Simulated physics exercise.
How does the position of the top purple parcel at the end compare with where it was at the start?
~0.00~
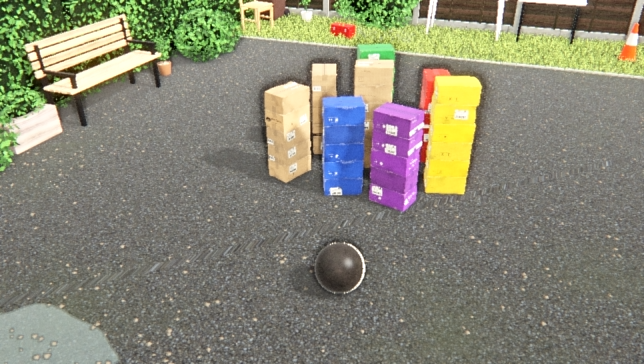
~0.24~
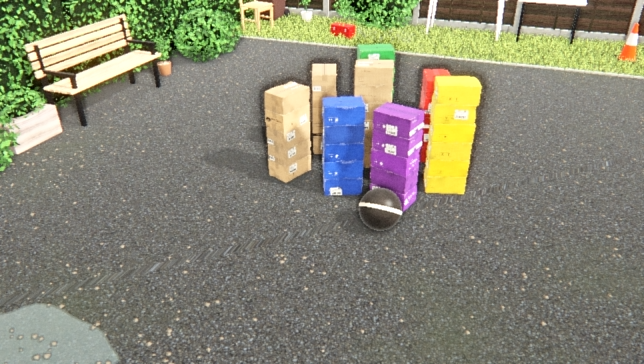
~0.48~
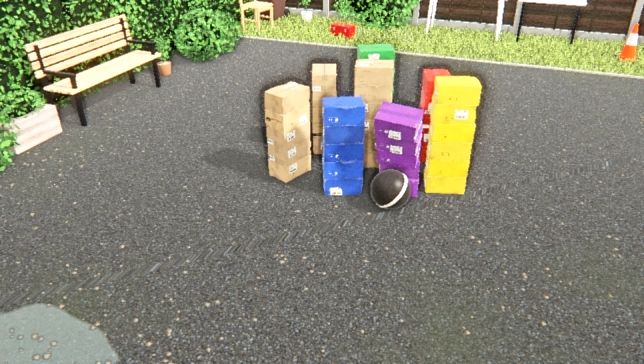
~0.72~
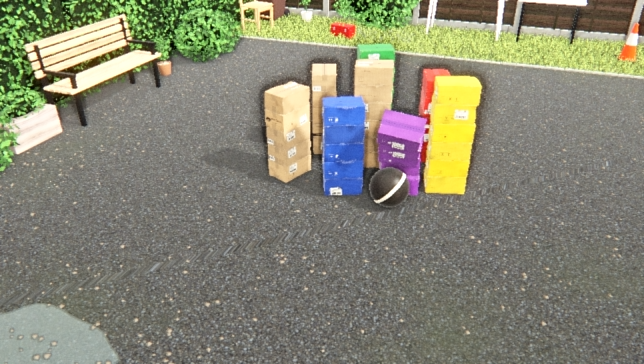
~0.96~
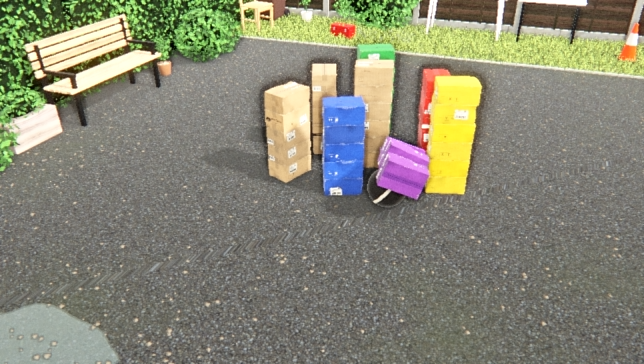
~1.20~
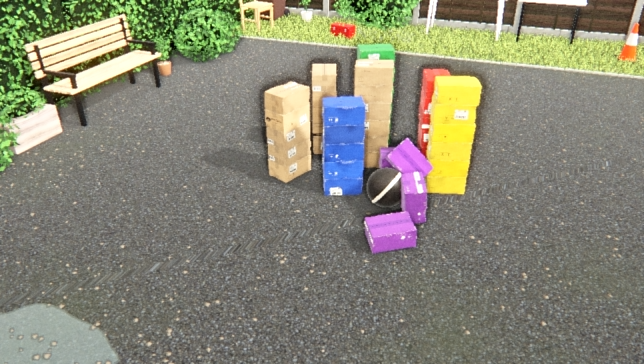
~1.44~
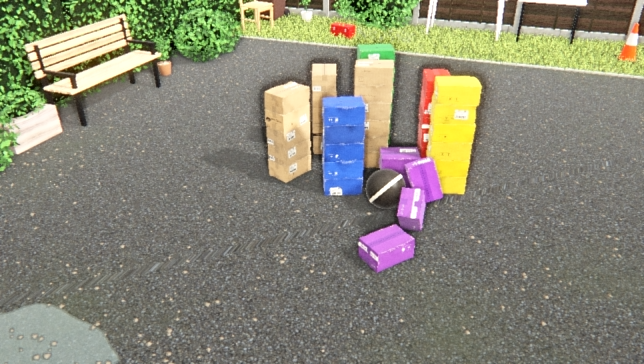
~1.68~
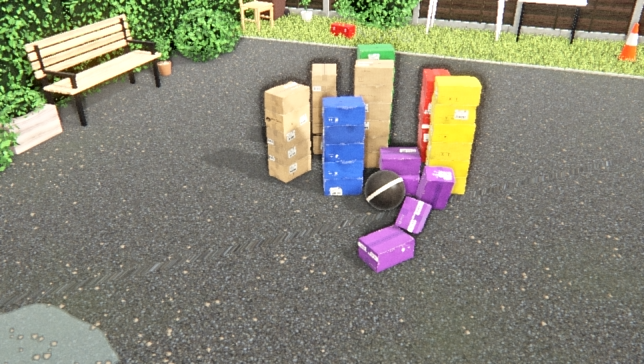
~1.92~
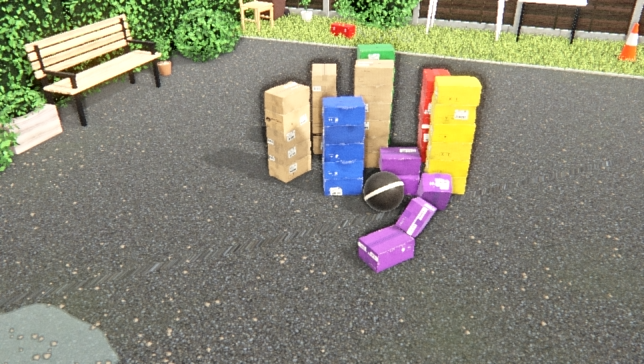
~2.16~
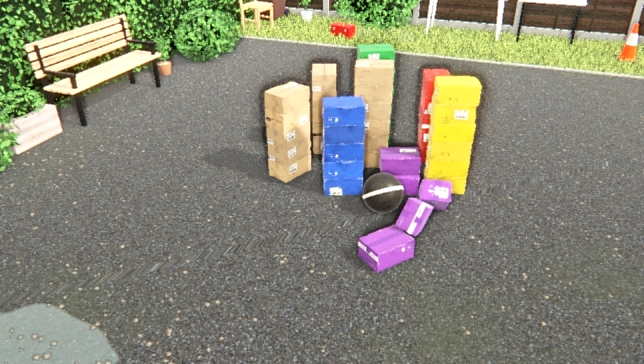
At the start it sits on top of the purple stack, and at the end it lies on the ground in front of the other purple parcels, nearer the viewer.
A dark ball rolls into the purple stack, which topples forward while the other stacks stand.
